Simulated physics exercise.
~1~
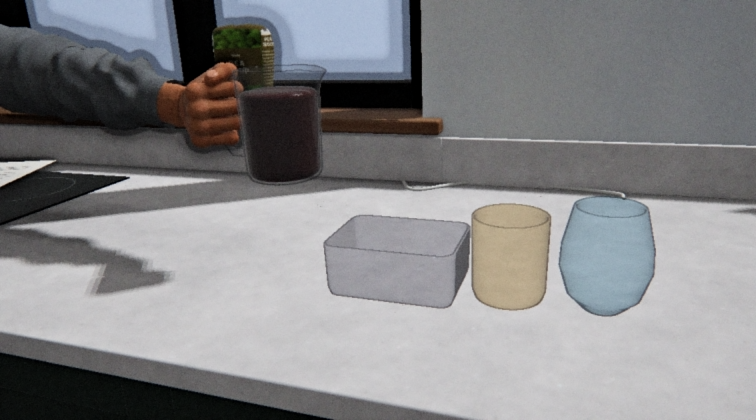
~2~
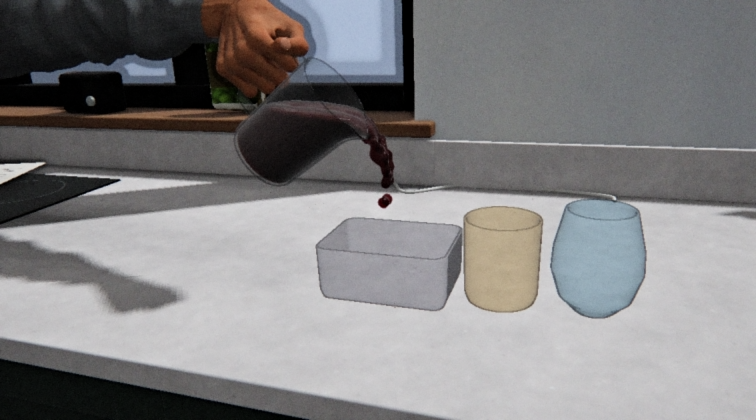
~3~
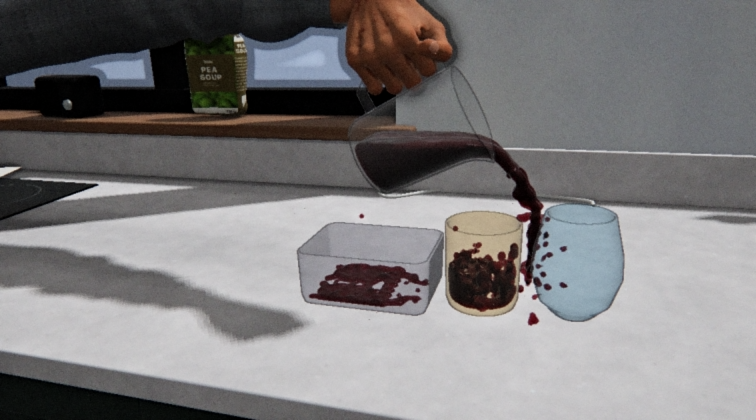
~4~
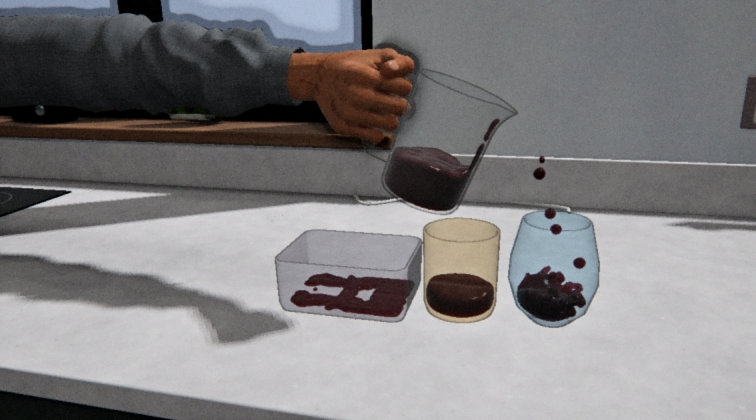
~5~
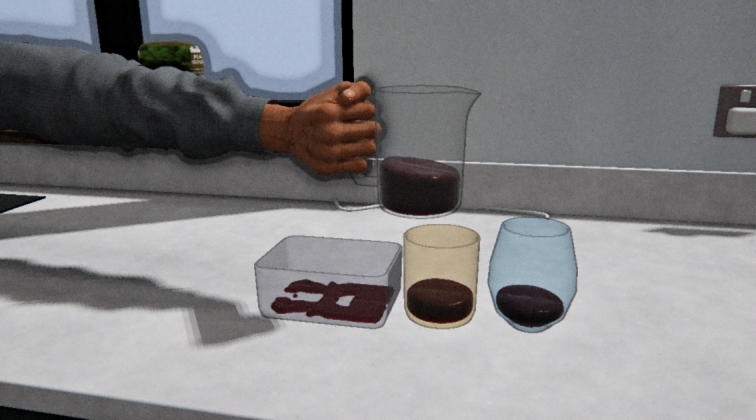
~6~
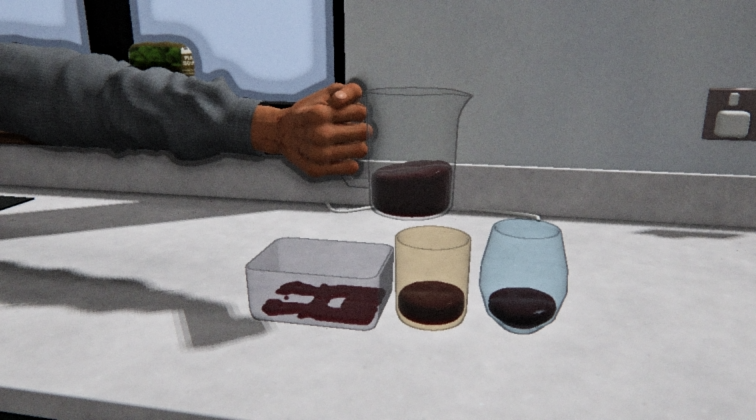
A hand tilting a jug rightwards, pouring dark red wine into a box, mug and glass, then levelling it, still partly full.
